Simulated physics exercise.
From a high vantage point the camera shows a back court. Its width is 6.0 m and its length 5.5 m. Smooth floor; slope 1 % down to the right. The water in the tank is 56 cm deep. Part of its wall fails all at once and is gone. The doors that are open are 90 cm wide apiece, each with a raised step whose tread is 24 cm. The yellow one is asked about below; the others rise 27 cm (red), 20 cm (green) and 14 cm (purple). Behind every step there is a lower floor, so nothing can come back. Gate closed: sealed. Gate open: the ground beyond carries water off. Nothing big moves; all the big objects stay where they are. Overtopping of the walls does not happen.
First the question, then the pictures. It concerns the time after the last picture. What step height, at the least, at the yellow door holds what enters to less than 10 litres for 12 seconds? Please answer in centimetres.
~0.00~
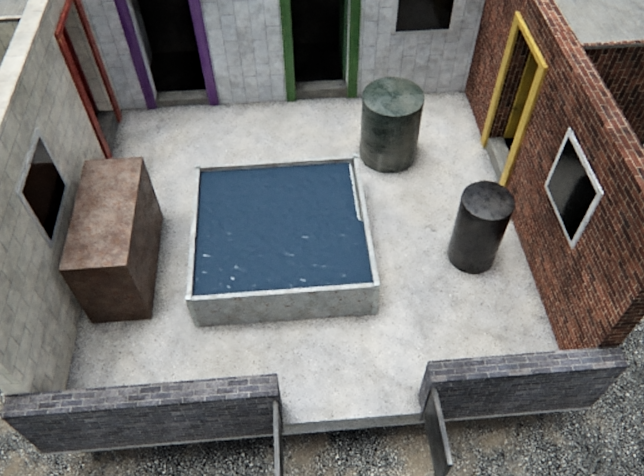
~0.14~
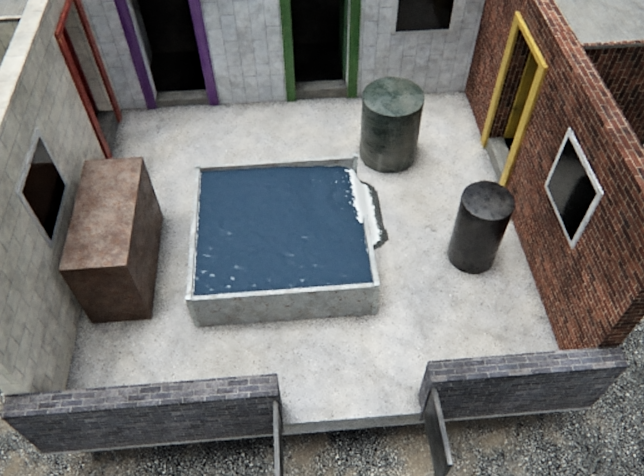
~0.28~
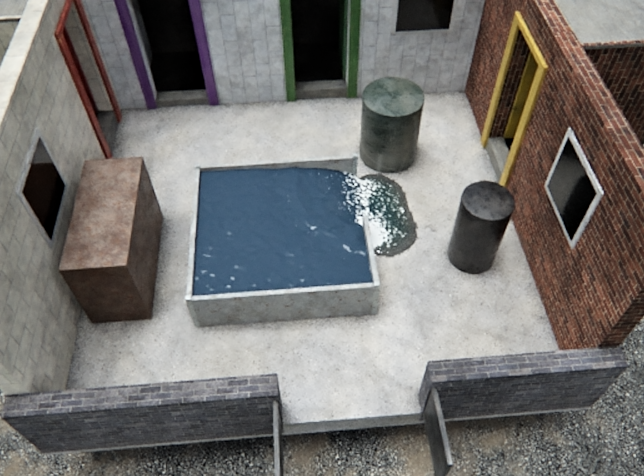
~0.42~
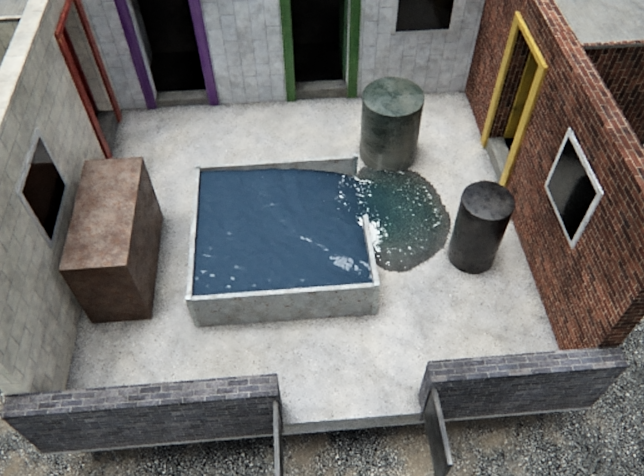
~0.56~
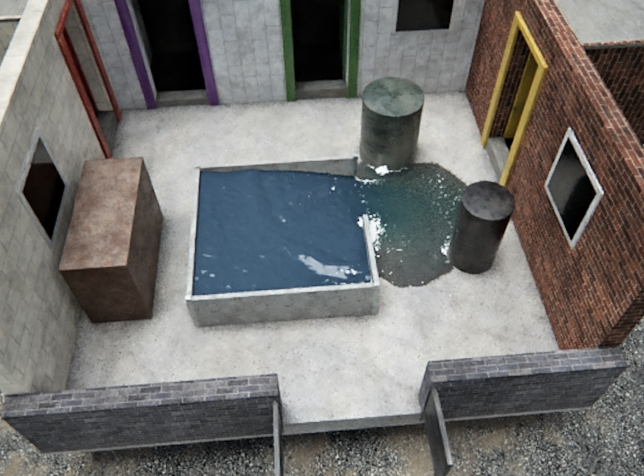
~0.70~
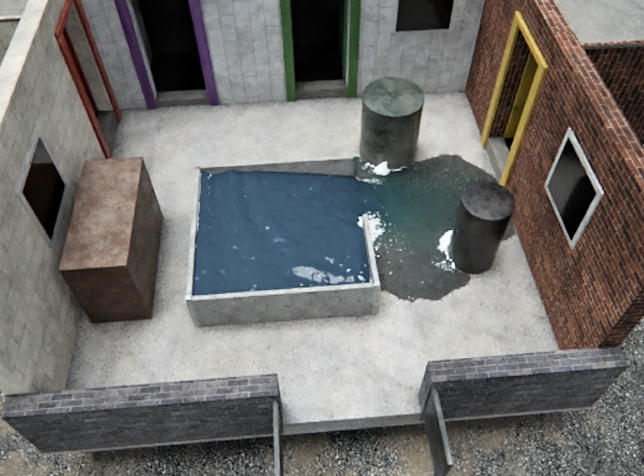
A height of roughly 33 cm.
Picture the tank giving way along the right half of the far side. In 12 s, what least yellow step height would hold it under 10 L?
About 7.5 centimetres.
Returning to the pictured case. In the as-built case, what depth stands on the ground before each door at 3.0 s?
In cm - yellow: 30, red: 0, green: 4, purple: 0.
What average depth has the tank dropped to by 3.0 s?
Near 29 cm, averaged.
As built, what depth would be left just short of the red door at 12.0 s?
About 8.5 centimetres.
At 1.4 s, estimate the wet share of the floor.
Wet: Close to 20 %.
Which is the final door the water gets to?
Door: Red.
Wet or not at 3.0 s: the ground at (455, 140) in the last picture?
At that moment it's submerged.
After 1.4 s water covers 20 % of the floor, deepest (35 cm) near (493, 175); 32 cm at the yellow door, 2 litres in over its 22 cm step.
After 3.0 s water covers 40 % of the floor, deepest (33 cm) near (493, 175); 30 cm at the yellow door, 83 litres in over its 22 cm step.
After 12.0 s water covers 95 % of the floor, deepest (12 cm) near (281, 132); 10 cm at the yellow door, 106 litres in over its 22 cm step.
At the yellow door as built, the water arrived by 0.8 s and peaked near 36 cm at 2.0 s.
Run again over the same 12 s with other heights there, 46 litres in over 27 cm, 3 litres over 36.5 cm. The limit of 10 litres is kept from about 33 cm up.
